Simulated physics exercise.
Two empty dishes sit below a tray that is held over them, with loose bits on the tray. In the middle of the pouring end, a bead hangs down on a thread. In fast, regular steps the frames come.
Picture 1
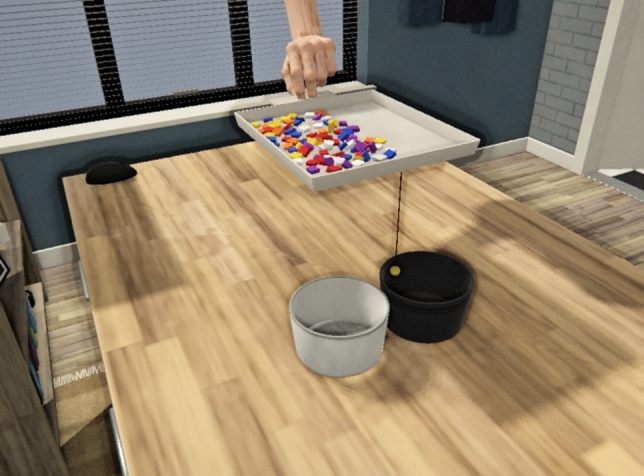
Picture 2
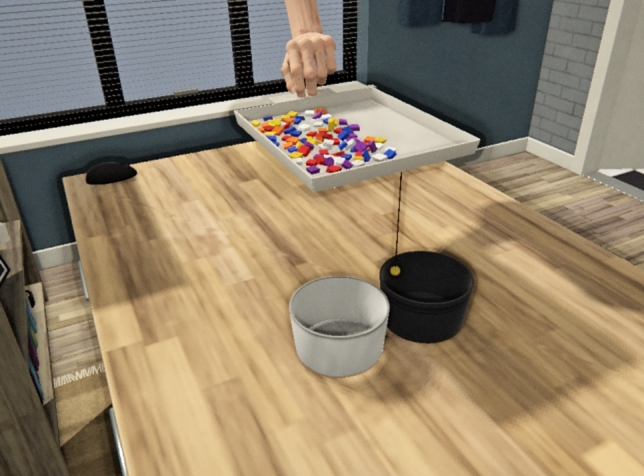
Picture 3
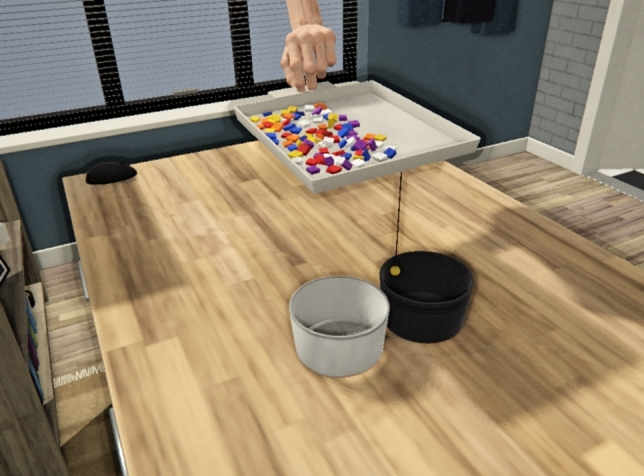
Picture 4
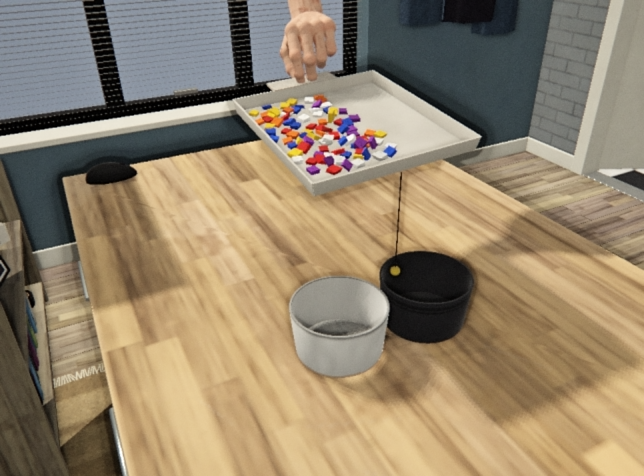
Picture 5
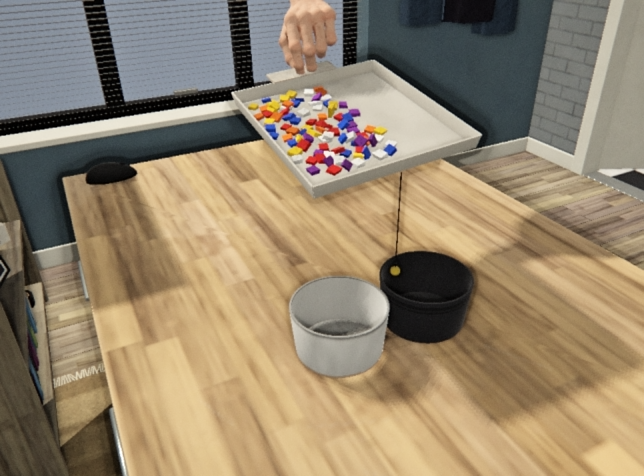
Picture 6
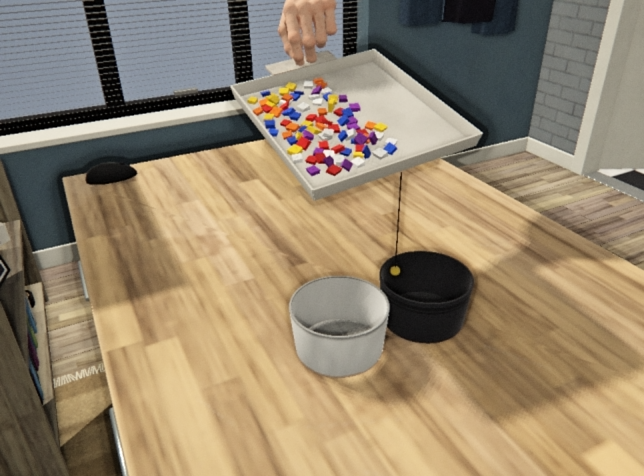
A hand held a pale tray of colorful little tiles above a white dish and a black dish on a wooden table, then slowly raised its back edge, tilting the tray slightly toward the front.
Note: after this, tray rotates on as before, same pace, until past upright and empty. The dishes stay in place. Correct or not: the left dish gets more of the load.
Correct.
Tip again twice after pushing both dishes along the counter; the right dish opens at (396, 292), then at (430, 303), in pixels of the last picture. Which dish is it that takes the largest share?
In the first try it's the left-side dish, and in the second it's the left-side dish.
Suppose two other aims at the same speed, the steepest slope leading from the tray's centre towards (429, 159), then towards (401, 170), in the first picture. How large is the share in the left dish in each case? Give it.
Well, 0 percent for one and then 20 percent for the other.
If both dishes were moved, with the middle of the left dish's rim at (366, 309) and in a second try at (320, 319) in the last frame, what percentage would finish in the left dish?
70, then 90 %.
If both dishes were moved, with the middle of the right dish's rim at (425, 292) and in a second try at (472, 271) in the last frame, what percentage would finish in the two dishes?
Close to 90 %, followed by close to 20 %.
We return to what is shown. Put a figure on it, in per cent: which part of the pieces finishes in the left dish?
It comes to around 90 percent.
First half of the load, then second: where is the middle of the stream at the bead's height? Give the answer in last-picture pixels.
(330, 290), then (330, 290).
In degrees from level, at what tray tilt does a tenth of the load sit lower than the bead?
It sits at roughly 85°.
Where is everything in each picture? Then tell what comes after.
In the first picture, corners of the pouring end at (314, 176) and (476, 140), level; middle of the load at (322, 141), mosaic tiles; left dish at (364, 352); right dish at (453, 318); bead on its thread at (395, 271).
In the second picture, corners of the pouring end at (314, 177) and (476, 139), level; middle of the load at (322, 140).
In the third picture, corners of the pouring end at (314, 179) and (477, 138), tipped barely, lowest at the left corner; middle of the load at (322, 138).
In the fourth picture, corners of the pouring end at (314, 181) and (477, 136), tipped a little, lowest at the left corner; middle of the load at (322, 134).
In the fifth picture, corners of the pouring end at (314, 184) and (478, 134), tipped a little, lowest at the left corner; middle of the load at (322, 130).
In the sixth picture, corners of the pouring end at (314, 187) and (478, 132), tipped a little, lowest at the left corner; middle of the load at (322, 127); left dish at (364, 352); right dish at (453, 318).
Soon after the last picture, tray tipped steeply; nearly all on the tray; a stray few in the air.
A little later, tray tipped right over; about two thirds on the tray; a small part in the left dish; a stray few outside both; a small part in the air.
Later still, tray tipped past a quarter turn; nearly all in the left dish; a small part outside both.
At rest, tray tipped past a quarter turn; nearly all in the left dish; none in the right dish; a small part outside both.
